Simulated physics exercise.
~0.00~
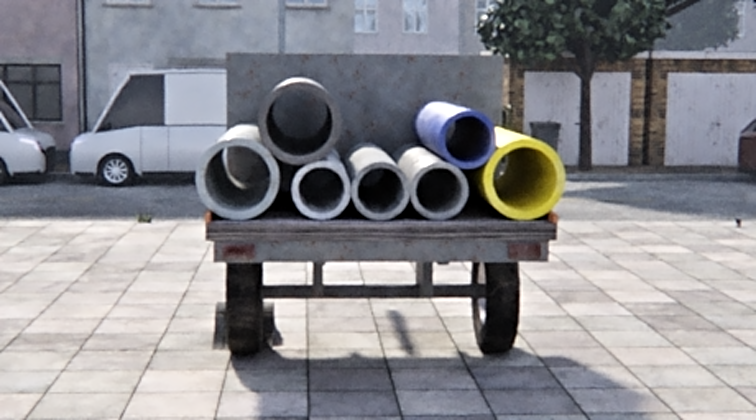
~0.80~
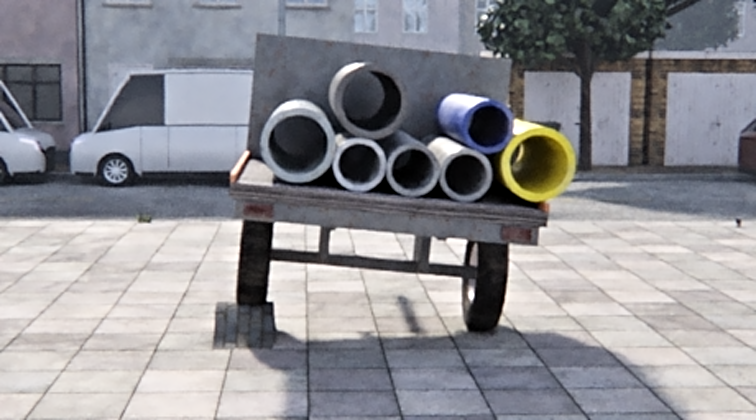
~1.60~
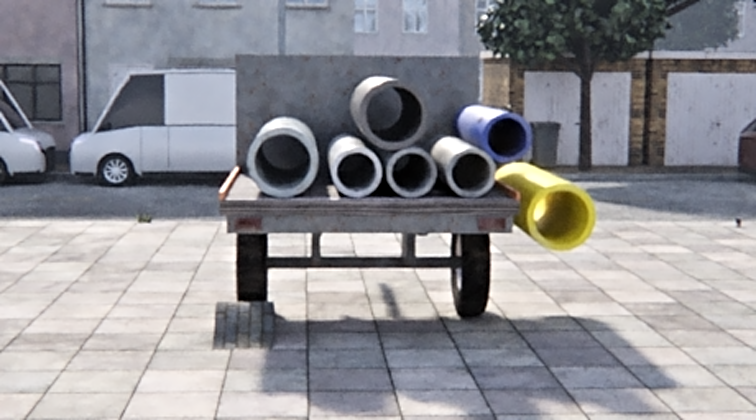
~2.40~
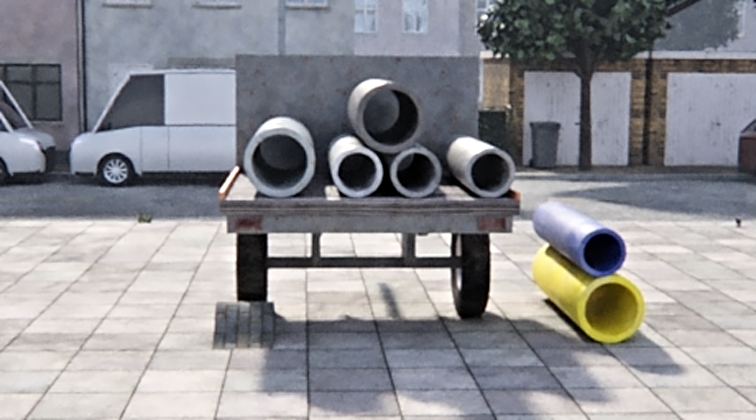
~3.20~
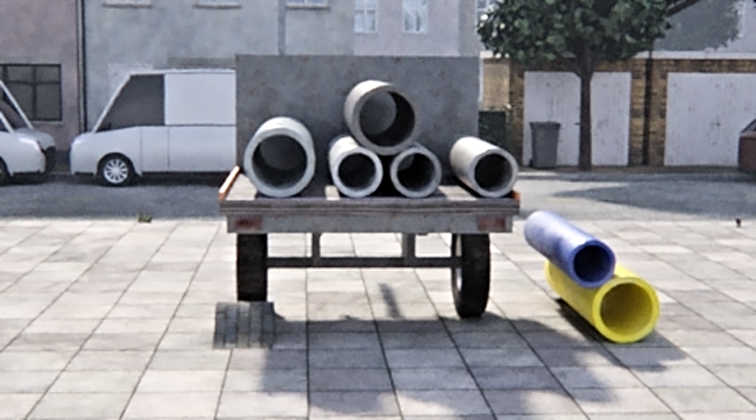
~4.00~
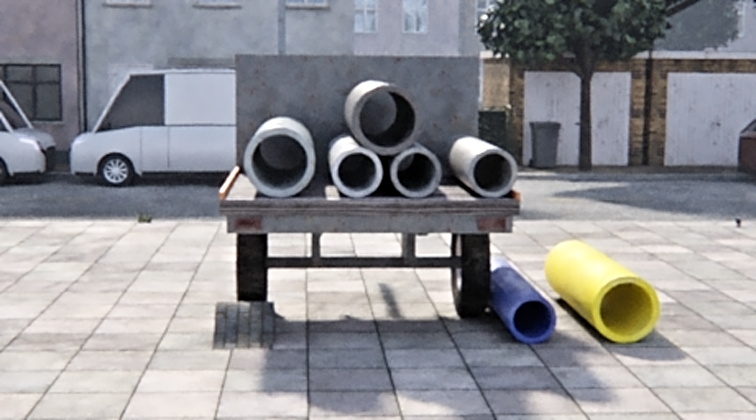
Trailer of loose pipes tilting as one wheel crosses a hump, levelling, then yellow and blue pipes tumbling off right onto paving.
